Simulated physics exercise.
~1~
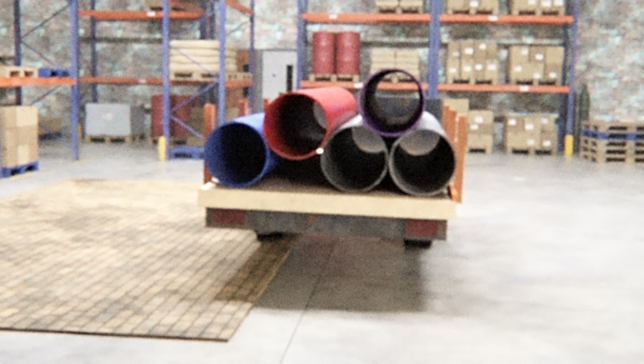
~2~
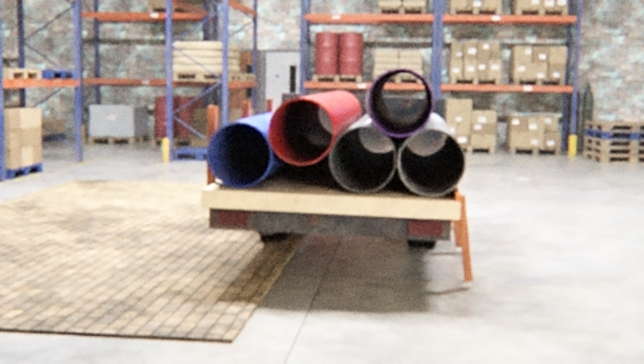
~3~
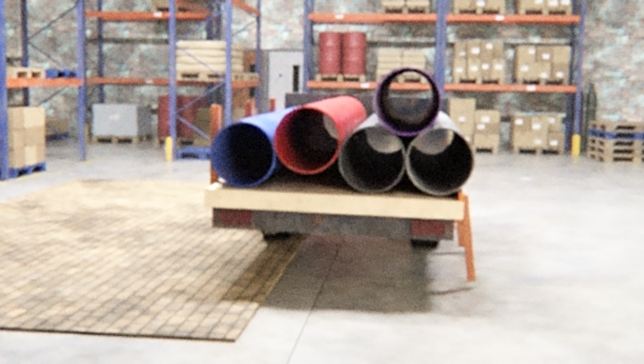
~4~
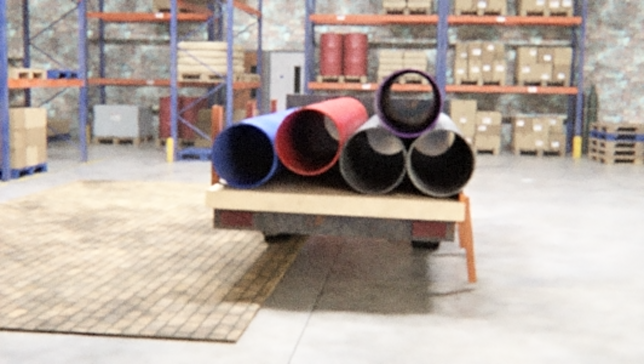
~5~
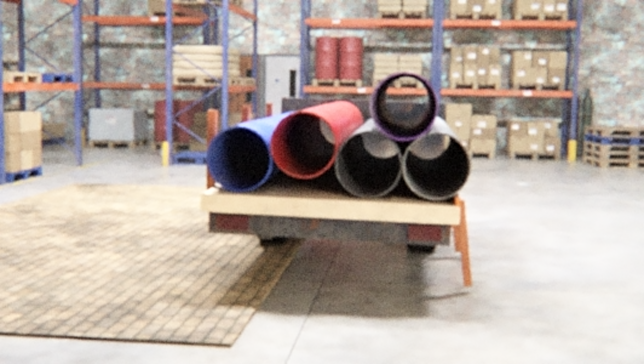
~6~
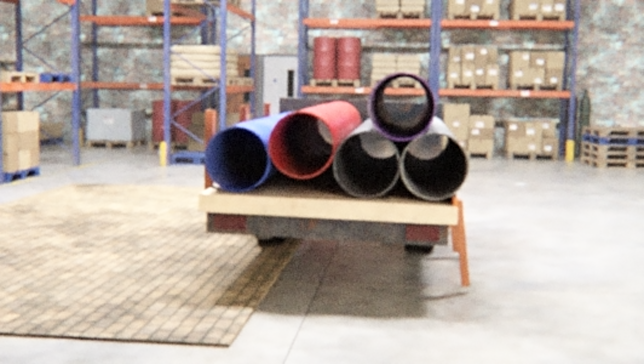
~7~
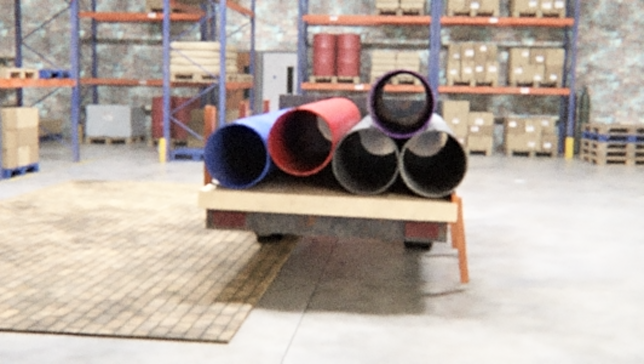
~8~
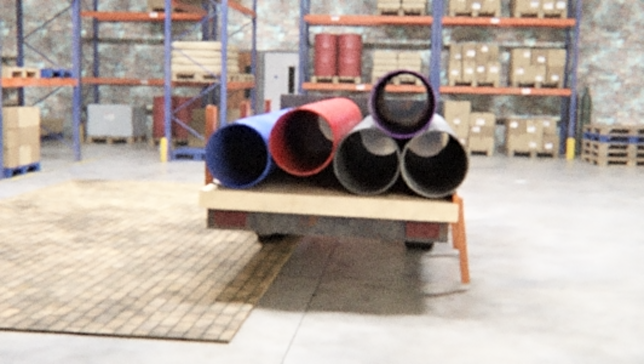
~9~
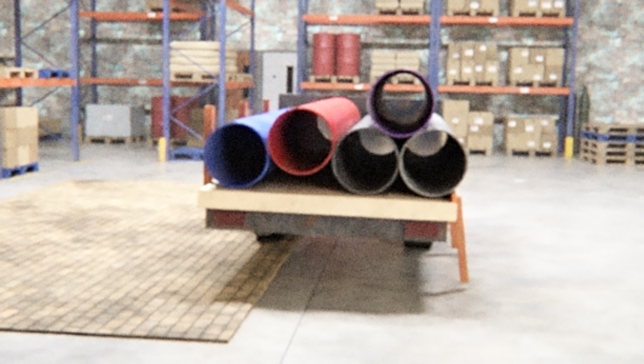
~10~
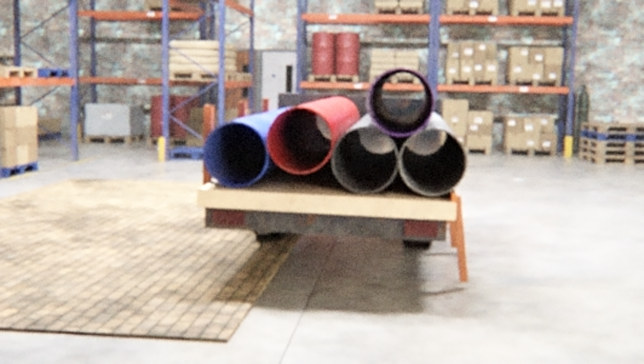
To begin with, five large plastic pipes lie stacked on the back of a low trailer parked in a warehouse, with blue at the left, red beside it, two grey ones to the right and a purple-rimmed one on top. The orange post on the right edge swings down and hangs below the deck, while the left one stays upright. The red pipe sinks a little lower as it shifts right, and the purple one rolls slightly the same way. Then the pile settles and stops moving. At the end, all five pipes are still on the trailer, the purple one still on top.
